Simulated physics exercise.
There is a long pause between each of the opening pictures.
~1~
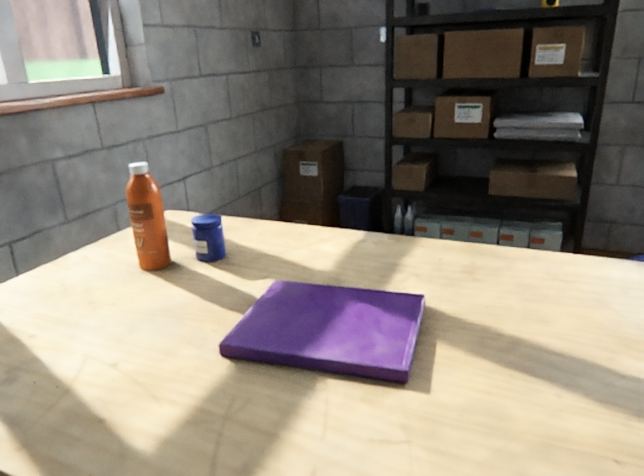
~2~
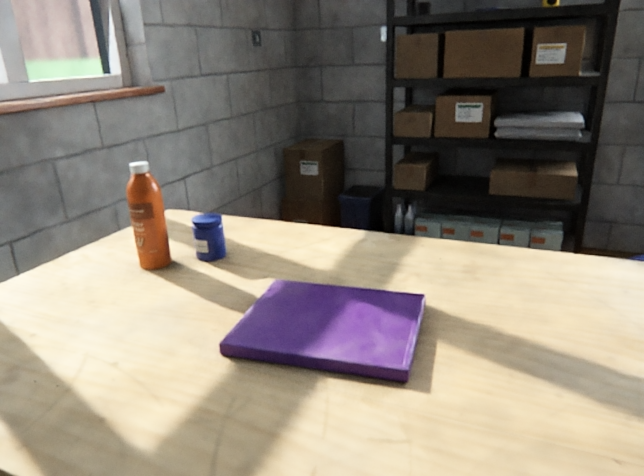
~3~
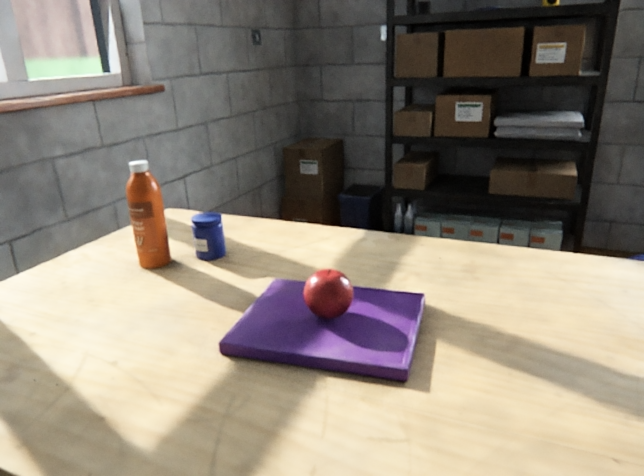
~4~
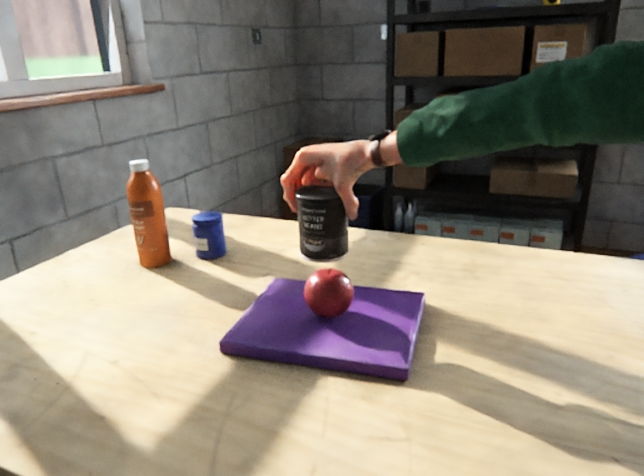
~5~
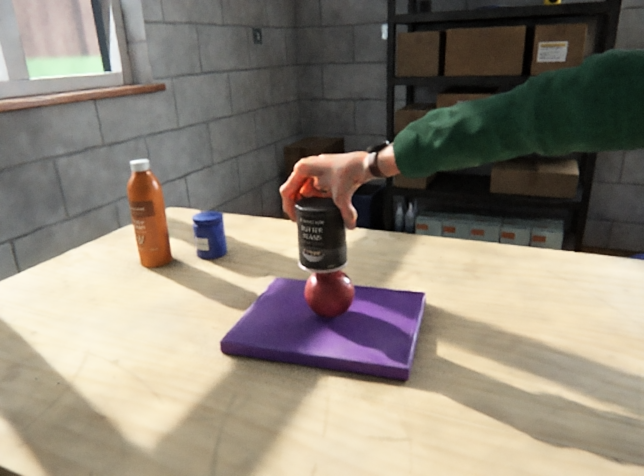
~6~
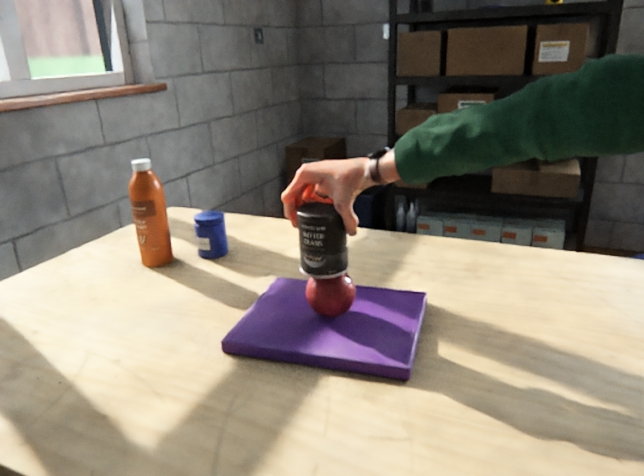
On a workshop table, a red ball appears on a purple tray, then a hand lowering a black pot onto the ball.
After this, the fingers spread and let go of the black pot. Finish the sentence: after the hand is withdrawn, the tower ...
The tower topples over.
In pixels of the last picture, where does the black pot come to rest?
Look near (63, 376) in the final picture.
Then, 0.60 s on from there, black pot now fallen.
Then, 1.70 s on from there, things are still on the move.
In the end, fallen, black pot; the other 4 unmoved. At the end, from the last picture's camera, black pot near (63, 377). The pile gives way.
